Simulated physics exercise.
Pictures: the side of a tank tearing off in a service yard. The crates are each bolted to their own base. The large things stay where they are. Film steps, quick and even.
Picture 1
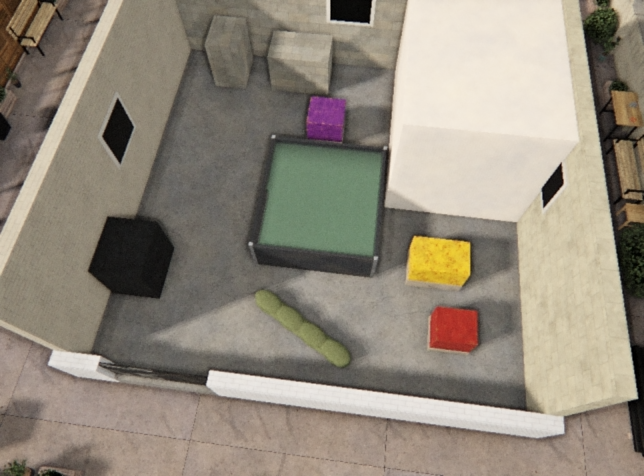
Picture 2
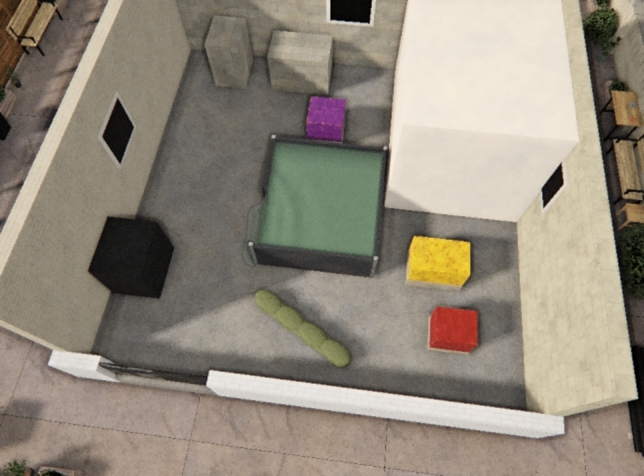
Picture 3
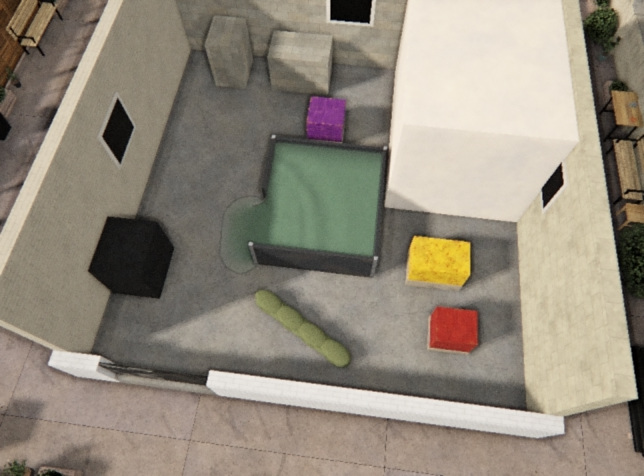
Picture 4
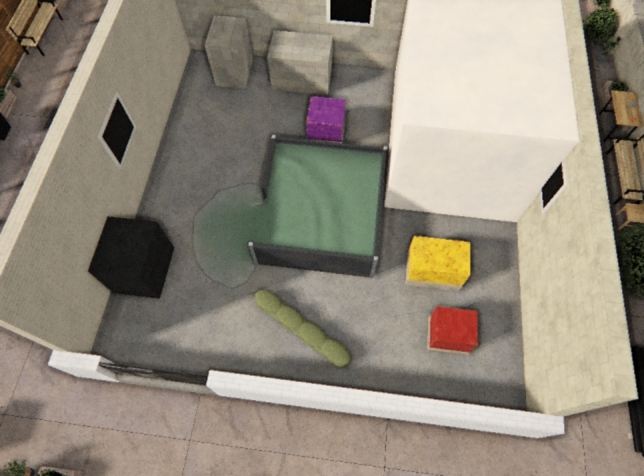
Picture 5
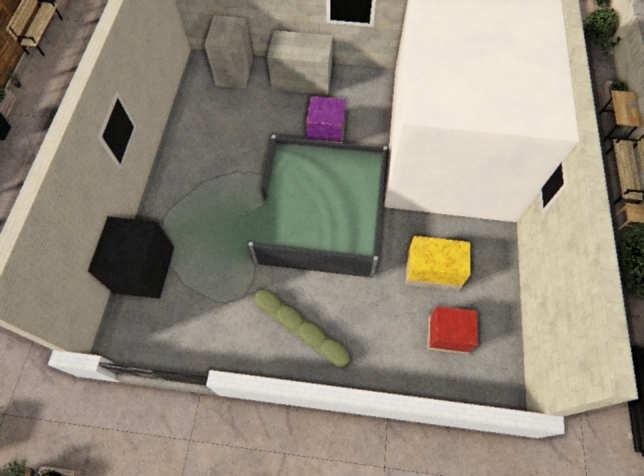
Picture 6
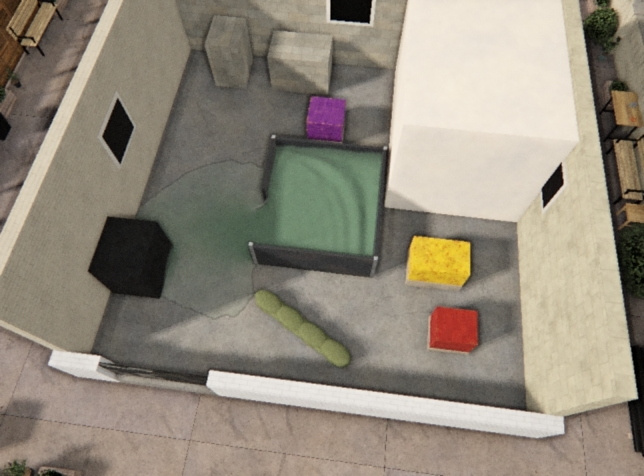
In a walled yard, green water pours from the tank's left side and spreads leftward.
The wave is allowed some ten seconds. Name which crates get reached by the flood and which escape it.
The red crate escapes it; the purple crate escapes it; the yellow crate escapes it.
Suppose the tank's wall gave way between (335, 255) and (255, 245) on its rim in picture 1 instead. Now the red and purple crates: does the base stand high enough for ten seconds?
I expect red goes wet while purple remains untouched.
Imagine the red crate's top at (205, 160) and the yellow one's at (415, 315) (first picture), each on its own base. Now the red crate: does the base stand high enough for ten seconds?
Well, the red one goes wet in the end.
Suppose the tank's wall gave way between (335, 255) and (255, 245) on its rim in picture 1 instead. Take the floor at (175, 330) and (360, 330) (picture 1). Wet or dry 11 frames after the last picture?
Taking them in turn: Underwater, then underwater.
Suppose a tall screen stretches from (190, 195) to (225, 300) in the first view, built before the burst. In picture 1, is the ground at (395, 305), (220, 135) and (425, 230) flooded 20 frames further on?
One by one: Soaked, soaked, spared.
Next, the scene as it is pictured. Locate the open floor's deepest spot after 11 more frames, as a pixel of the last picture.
Point to roughly (136, 216).
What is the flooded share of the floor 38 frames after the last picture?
75 %, roughly.
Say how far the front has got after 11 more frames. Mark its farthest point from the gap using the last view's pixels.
The farthest point of the front sits at (183, 75).
A moment on, water covers 25 % of the floor; the red crate not reached, the purple crate not reached, the yellow crate not reached.
Next, water covers 30 % of the floor; the red crate not reached, the purple crate not reached, the yellow crate not reached.
Then, water covers 50 % of the floor; the red crate not reached, the purple crate not reached, the yellow crate not reached.
Later, water covers 75 % of the floor; the red crate water round its plinth, the purple crate water round its plinth, the yellow crate water round its plinth.
In the end, water covers 95 % of the floor; the red crate stayed above the water, the purple crate stayed above the water, the yellow crate stayed above the water.
